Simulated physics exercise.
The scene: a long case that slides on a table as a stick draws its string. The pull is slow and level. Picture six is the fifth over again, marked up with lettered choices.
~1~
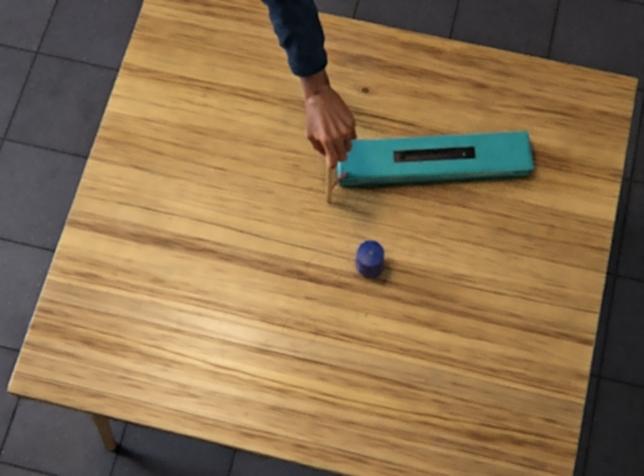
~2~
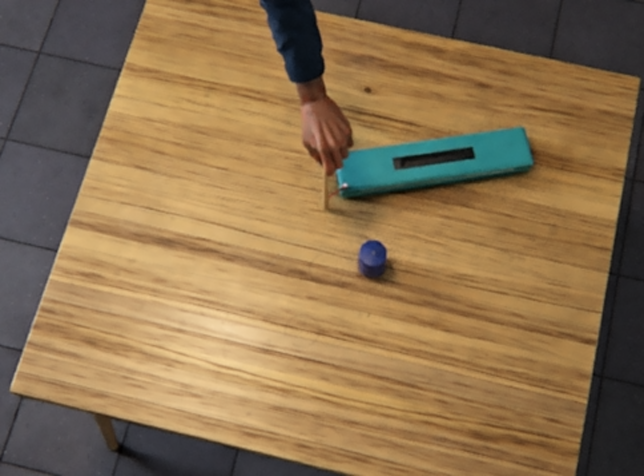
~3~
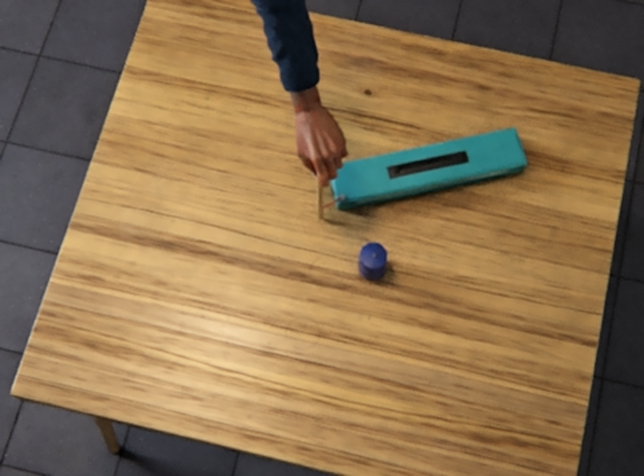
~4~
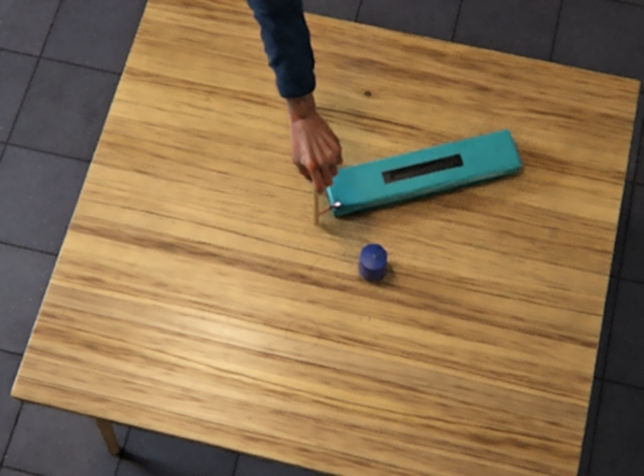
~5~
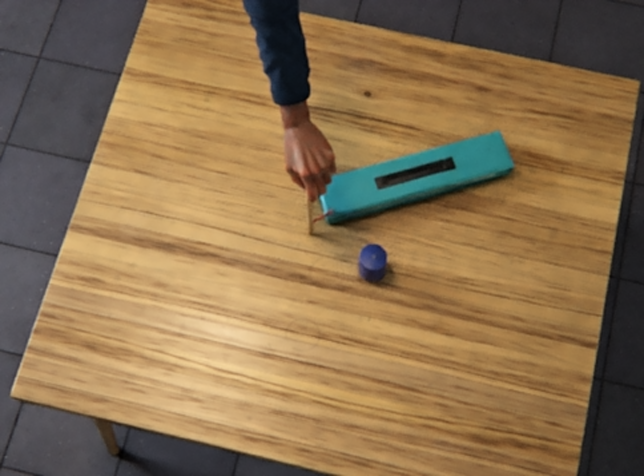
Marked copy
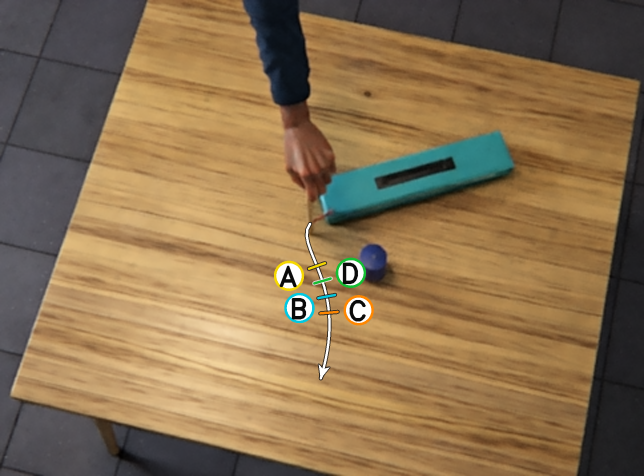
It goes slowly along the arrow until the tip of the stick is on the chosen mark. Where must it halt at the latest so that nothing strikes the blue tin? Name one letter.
At D, and not beyond.
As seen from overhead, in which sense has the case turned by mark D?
Anticlockwise.
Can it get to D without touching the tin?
Yes.
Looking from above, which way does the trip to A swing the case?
For that mark, anticlockwise.
On the marked copy, A at (317, 266); B at (327, 297); C at (329, 313); D at (323, 281); the route from (310, 224) via (327, 301) to (321, 379).
Following D. Soon after the start, foot of the stick (308, 243), middle of the case (405, 181).
Later, foot of the stick (316, 265), middle of the case (401, 188).
In the end, foot of the stick (323, 282), middle of the case (399, 196); nothing has been touched.
As for the rest, A is safe but short; B is too far, the tin has been hit; C is too far, the tin has been hit.
